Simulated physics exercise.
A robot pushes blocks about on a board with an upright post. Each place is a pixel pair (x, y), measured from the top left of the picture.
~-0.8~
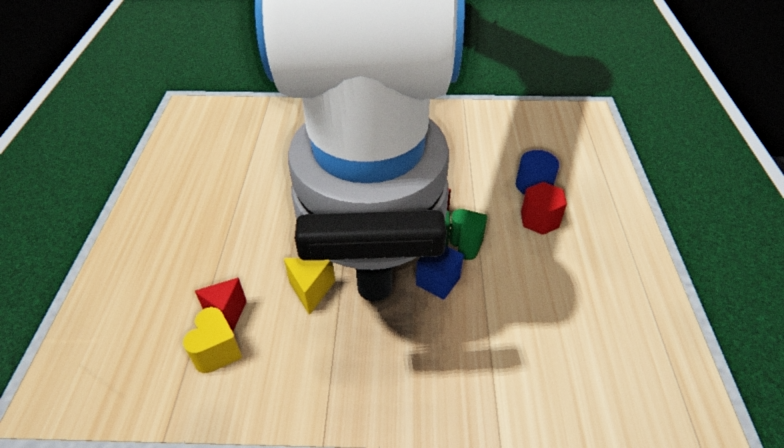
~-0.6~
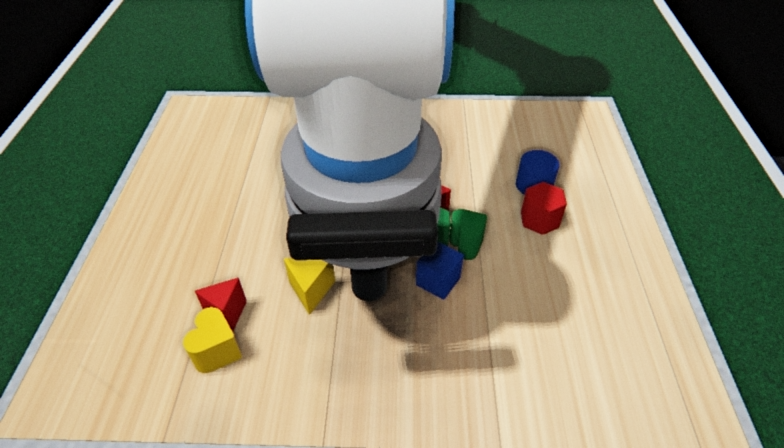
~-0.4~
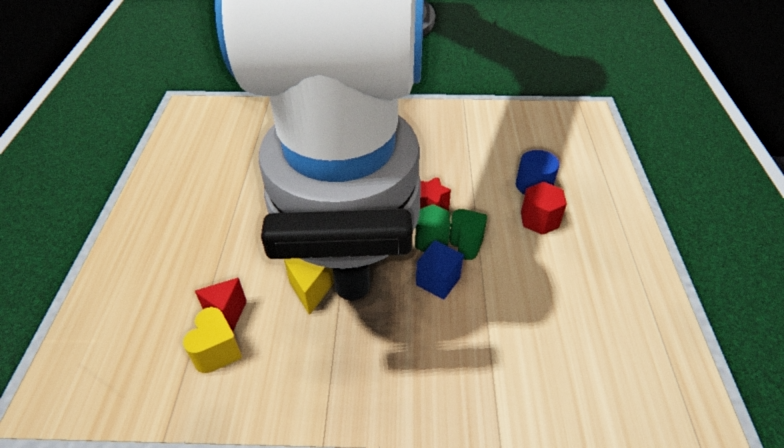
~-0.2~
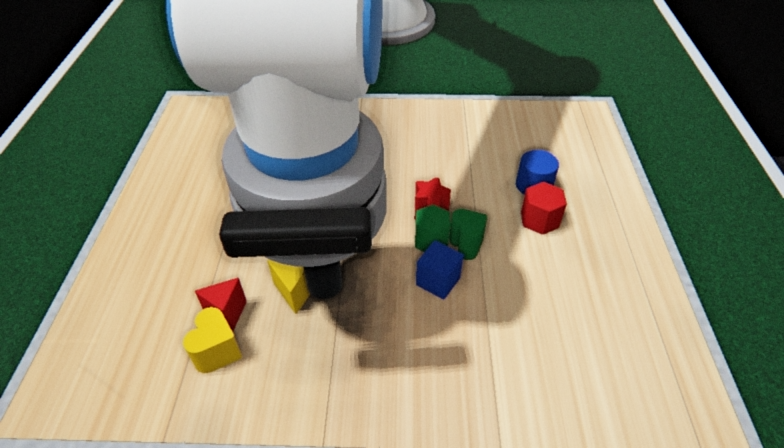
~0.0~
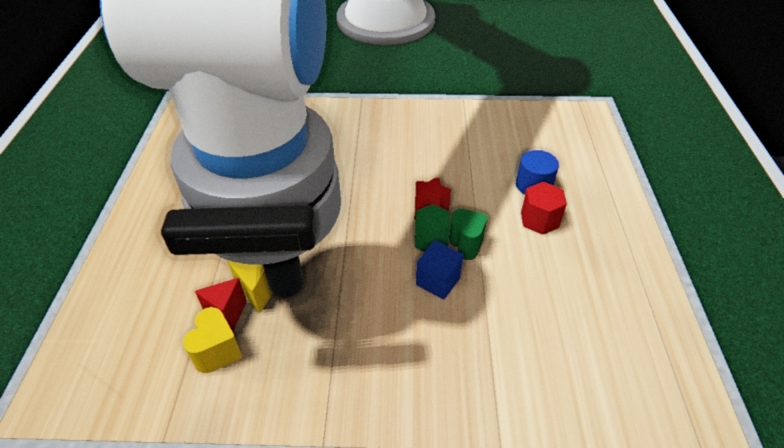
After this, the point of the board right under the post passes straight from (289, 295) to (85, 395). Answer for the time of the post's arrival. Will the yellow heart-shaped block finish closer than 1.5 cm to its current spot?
No, that is not what happens.
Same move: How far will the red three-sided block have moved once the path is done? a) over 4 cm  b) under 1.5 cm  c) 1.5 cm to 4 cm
Correct choice: A.
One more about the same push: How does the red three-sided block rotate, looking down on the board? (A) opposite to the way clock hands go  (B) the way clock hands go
The one that fits is B, the way clock hands go.
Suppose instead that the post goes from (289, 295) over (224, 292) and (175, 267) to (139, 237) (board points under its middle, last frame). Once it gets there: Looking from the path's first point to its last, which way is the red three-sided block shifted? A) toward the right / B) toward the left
B - toward the left.
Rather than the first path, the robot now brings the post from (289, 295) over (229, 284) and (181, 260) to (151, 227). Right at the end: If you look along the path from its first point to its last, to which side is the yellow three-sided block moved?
It goes toward the left-hand side.
On the path given first. One third of the way, post (223, 314); yellow heart-shaped block (201, 337), turned 20° anticlockwise; red three-sided block (187, 298); yellow three-sided block (230, 267), turned 30° clockwise.
Two thirds of the way, post (151, 348); yellow heart-shaped block (181, 354), turned 90° anticlockwise; red three-sided block (156, 302), turned 45° clockwise; yellow three-sided block (230, 267), turned 30° clockwise.
At the end, post (75, 385); yellow heart-shaped block (181, 354), turned 90° anticlockwise; red three-sided block (156, 302), turned 45° clockwise; yellow three-sided block (230, 267), turned 30° clockwise.
